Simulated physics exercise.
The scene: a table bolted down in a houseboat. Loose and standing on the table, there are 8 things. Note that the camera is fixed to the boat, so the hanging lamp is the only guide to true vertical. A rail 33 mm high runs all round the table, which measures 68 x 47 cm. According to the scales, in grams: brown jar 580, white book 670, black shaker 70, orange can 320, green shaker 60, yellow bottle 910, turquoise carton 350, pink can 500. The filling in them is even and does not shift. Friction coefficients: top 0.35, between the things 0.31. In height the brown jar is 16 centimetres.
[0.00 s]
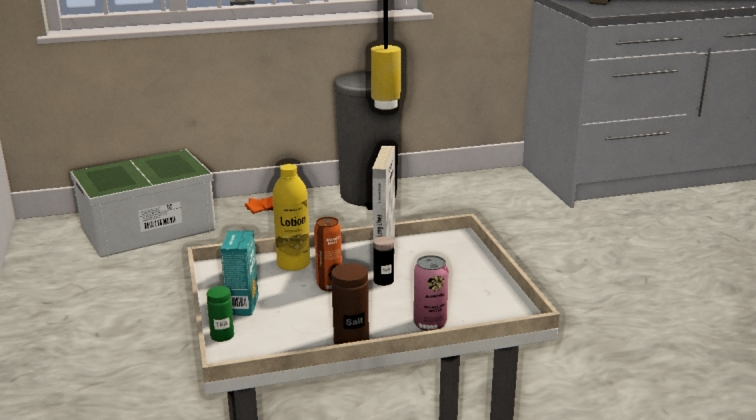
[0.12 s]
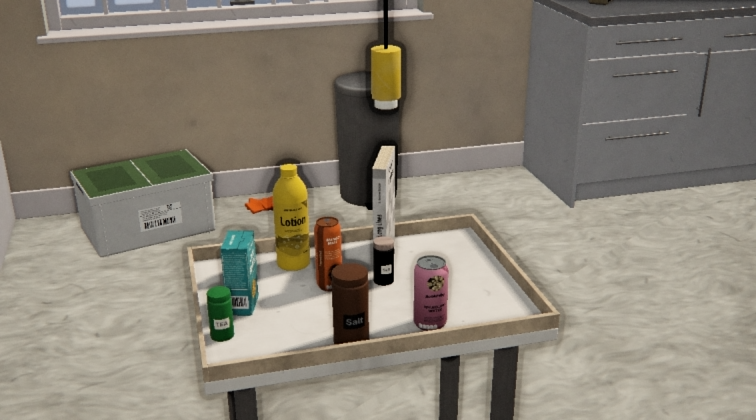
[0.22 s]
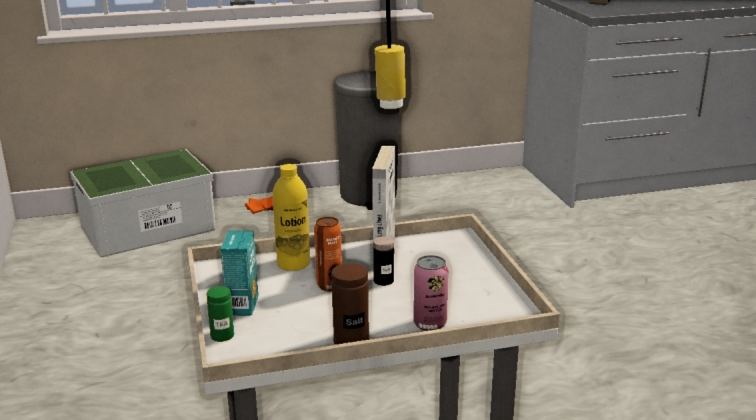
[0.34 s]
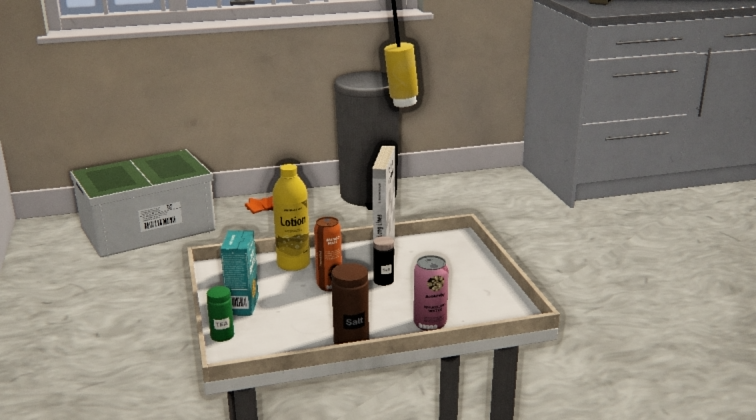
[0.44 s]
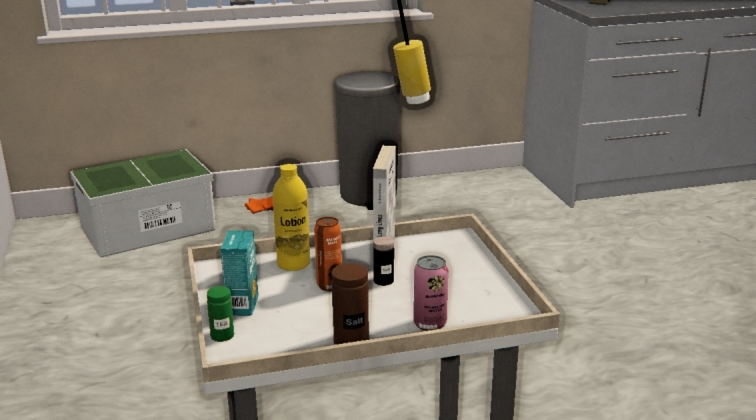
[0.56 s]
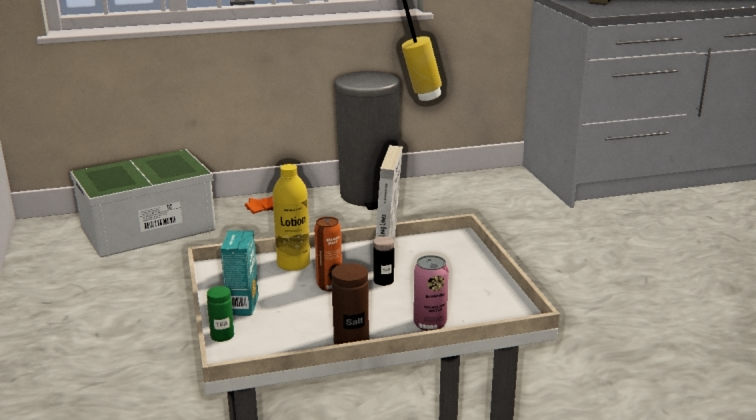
A yellow hanging lamp swings to the right, then the white book leans slightly right.
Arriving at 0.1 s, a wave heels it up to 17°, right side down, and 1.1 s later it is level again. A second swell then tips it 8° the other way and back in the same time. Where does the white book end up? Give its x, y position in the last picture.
The white book ends up at about (455, 244).
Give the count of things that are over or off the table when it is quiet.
Total count: 1.
After 0.76 s, floor tilted 15°, right side down; white book 40° off its base near (420, 216).
After 0.86 s, floor tilted 12°, right side down; white book on its side near (450, 245).
In the end (2.8 s), toppled on the table, white book; the other 7 under 5 cm from the start. In the last view, white book near (455, 244).
